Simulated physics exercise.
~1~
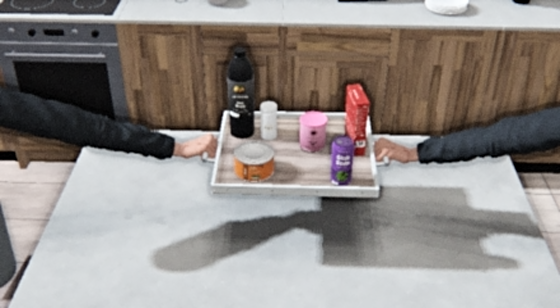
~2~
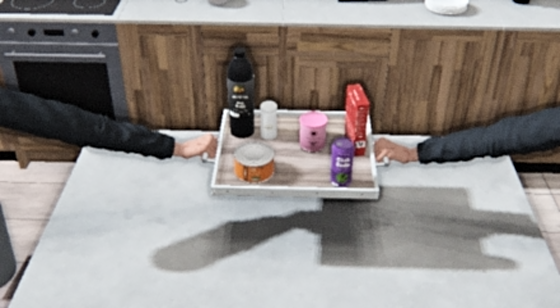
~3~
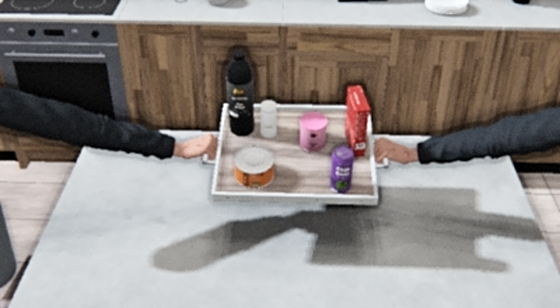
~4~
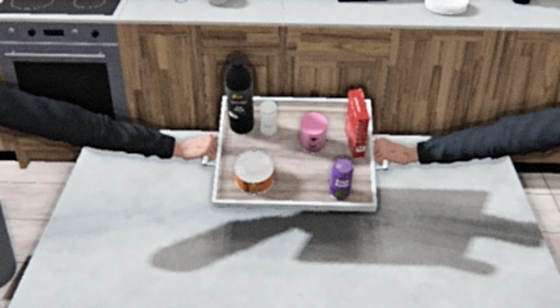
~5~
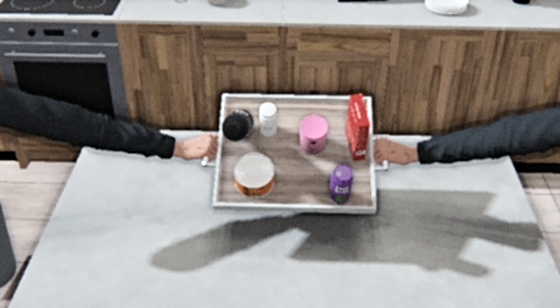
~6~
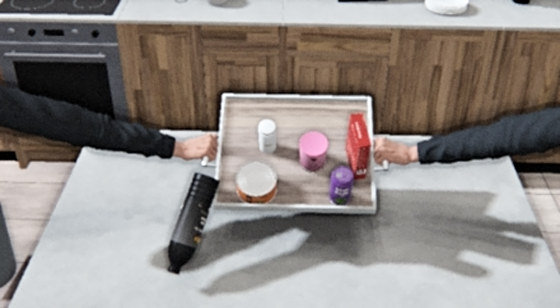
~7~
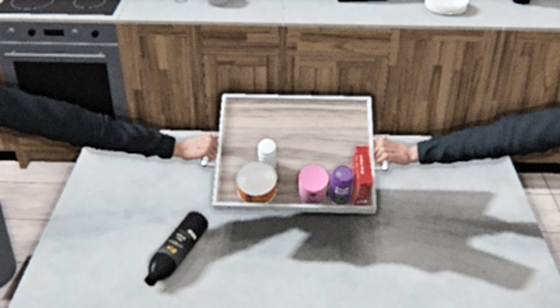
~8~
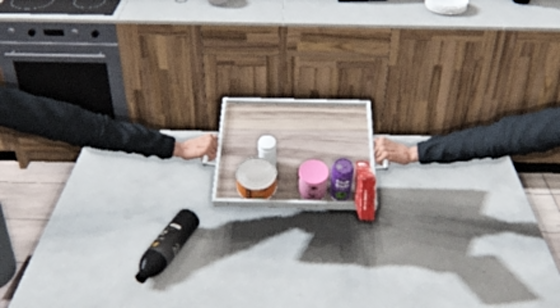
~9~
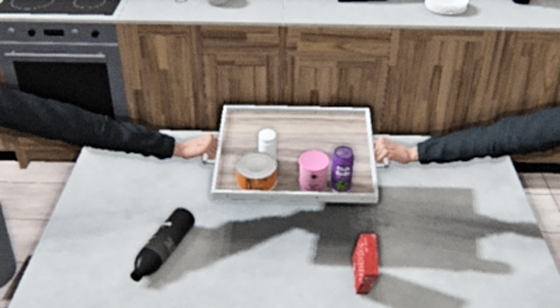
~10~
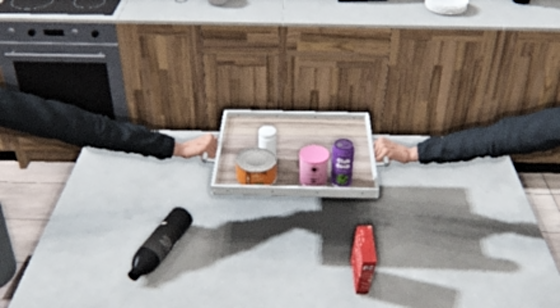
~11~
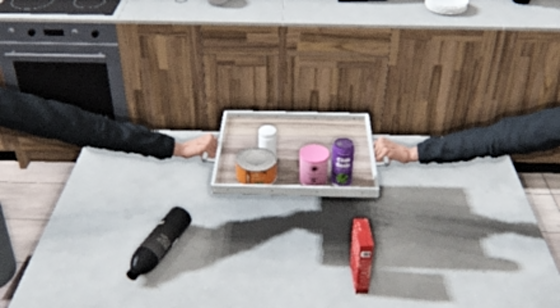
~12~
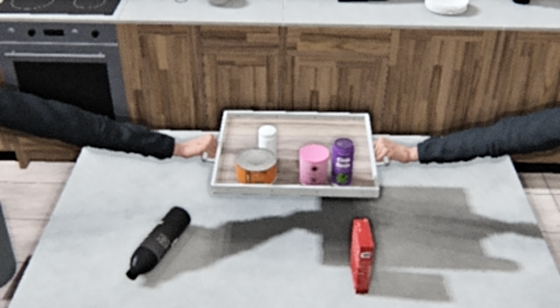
In a kitchen, two hands tip a tray, dropping a black bottle, then a red packet.
